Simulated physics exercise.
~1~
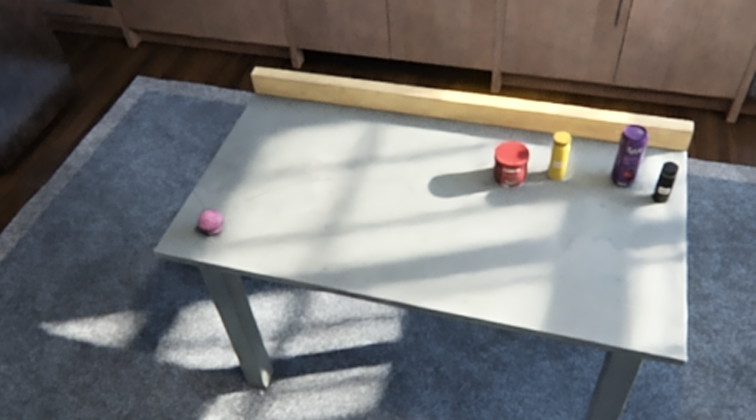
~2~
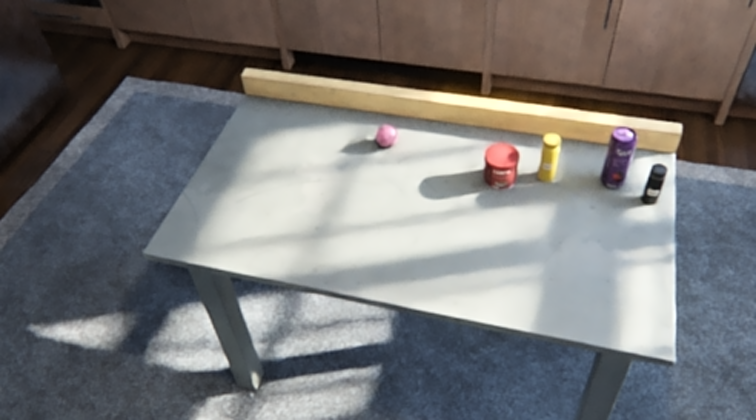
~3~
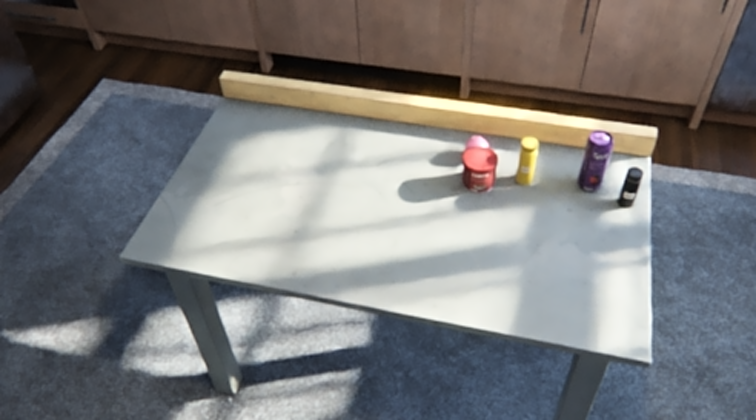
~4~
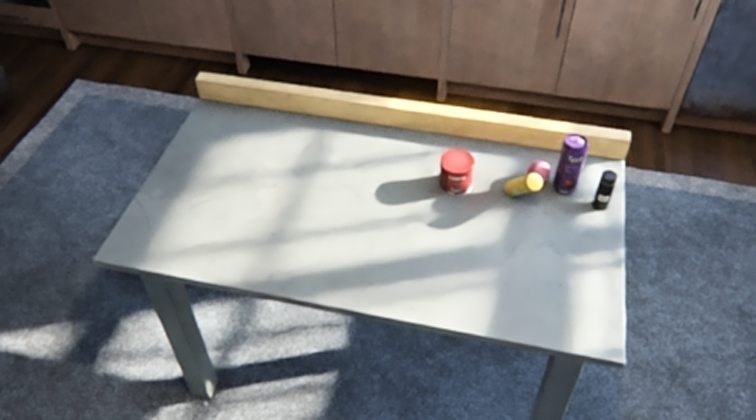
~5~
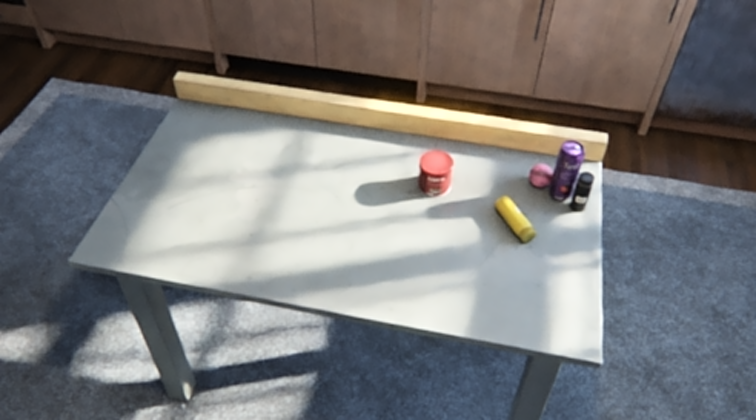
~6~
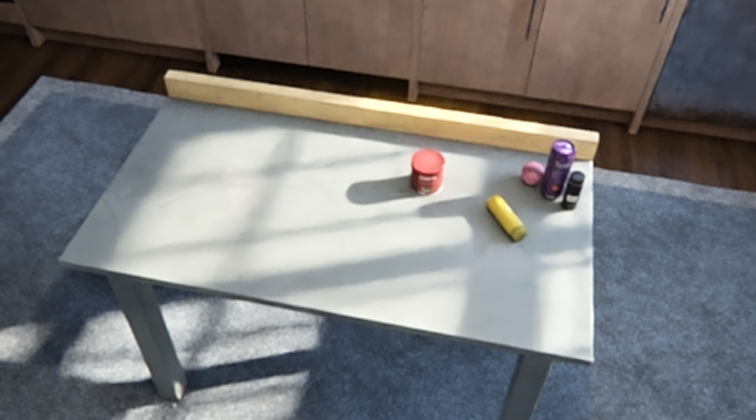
A pink ball rolls from the left end of a pale grey table toward the wooden rail along the far edge. It then heads right, passing behind the red tin. Beyond the tin it reaches the yellow shaker, which tips over. The ball carries on to the purple can, which shifts slightly right toward the black shaker but stays upright, while the yellow shaker ends up on its side nearer the front. At the end the ball rests just left of the purple can, and the red tin and black shaker still stand in their places.
